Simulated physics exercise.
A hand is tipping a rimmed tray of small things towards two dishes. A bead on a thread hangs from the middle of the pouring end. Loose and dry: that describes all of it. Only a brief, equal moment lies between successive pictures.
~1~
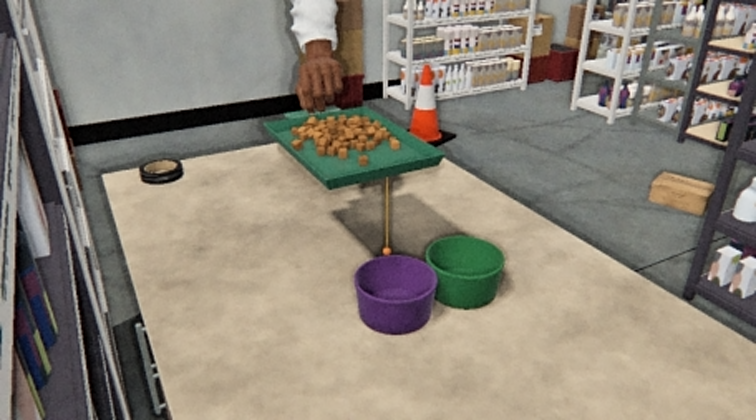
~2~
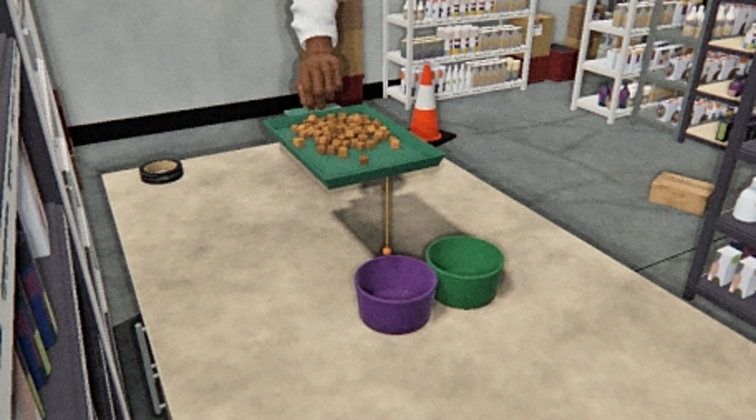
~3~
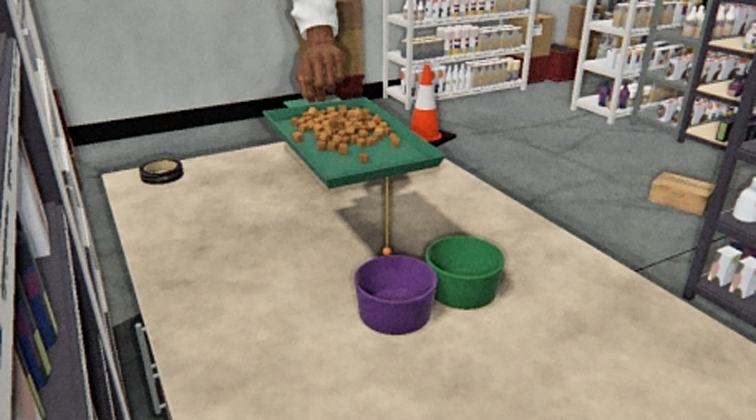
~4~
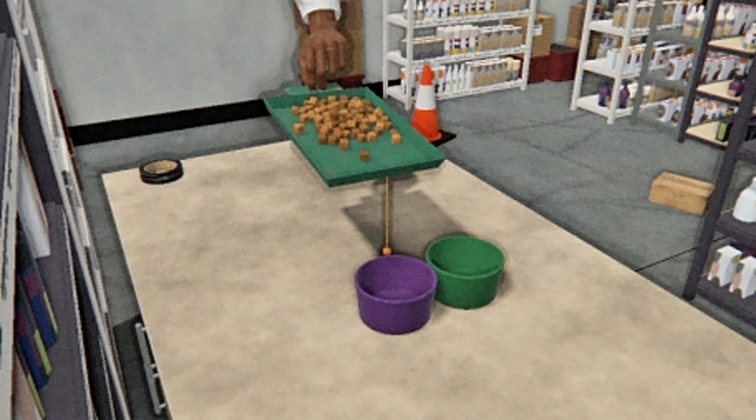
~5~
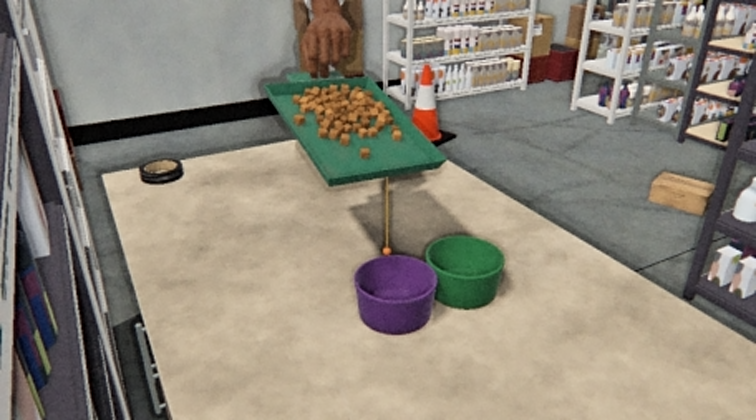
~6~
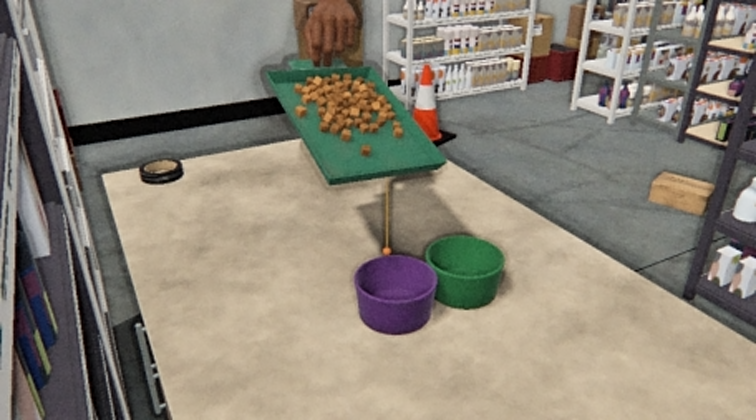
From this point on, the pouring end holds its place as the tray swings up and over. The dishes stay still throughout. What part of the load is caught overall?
The dishes are going to end up holding the main part.
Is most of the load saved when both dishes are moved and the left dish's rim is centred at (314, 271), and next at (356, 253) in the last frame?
Result, first setup: A minority share; second setup: A minority share.
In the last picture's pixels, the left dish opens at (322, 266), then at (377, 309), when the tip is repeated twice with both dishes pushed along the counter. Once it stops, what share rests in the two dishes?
You'd get 0 in a hundred first and 50 in a hundred after that.
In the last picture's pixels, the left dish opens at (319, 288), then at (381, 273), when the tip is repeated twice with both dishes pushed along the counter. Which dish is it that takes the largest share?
One: The right-side dish. Two: The right-side dish.
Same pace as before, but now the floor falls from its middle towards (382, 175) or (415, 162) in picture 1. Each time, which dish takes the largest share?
The left-side dish first and The right-side dish second.
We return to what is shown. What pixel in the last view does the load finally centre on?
(446, 294).
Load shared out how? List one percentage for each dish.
In the left dish you'd find about 40 % of the load, and in the right dish about 40 %.
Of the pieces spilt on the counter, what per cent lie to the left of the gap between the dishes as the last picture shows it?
I reckon around 10 per cent.
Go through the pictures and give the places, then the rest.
Corners of the pouring end at (329, 177) and (439, 153), level; middle of the load at (340, 136), brown sugar cubes; left dish at (416, 313); right dish at (487, 289); bead on its thread at (387, 251), in the first picture.
Corners of the pouring end at (329, 177) and (439, 153), level; middle of the load at (340, 134), in the second picture.
Corners of the pouring end at (329, 176) and (440, 154), tipped barely, lowest at the right corner; middle of the load at (340, 129), in the third picture.
Corners of the pouring end at (330, 175) and (440, 156), tipped a little, lowest at the right corner; middle of the load at (341, 121), in the fourth picture.
Corners of the pouring end at (331, 175) and (441, 158), tipped clearly, lowest at the right corner; middle of the load at (342, 113), in the fifth picture.
Corners of the pouring end at (332, 175) and (441, 159), tipped clearly, lowest at the right corner; middle of the load at (344, 106); left dish at (416, 313); right dish at (487, 289), in the sixth picture.
Soon after the last picture, tray tipped steeply; nearly all on the tray; a small part in the air.
A little later, tray tipped past a quarter turn; about a quarter on the tray; a small part in the left dish; about a quarter in the right dish; about a quarter outside both; about a quarter in the air.
Later still, tray tipped past a quarter turn; about a third in the left dish; about half in the right dish; about a quarter outside both.
At rest, tray tipped past a quarter turn; about a third in the left dish; about half in the right dish; about a quarter outside both.
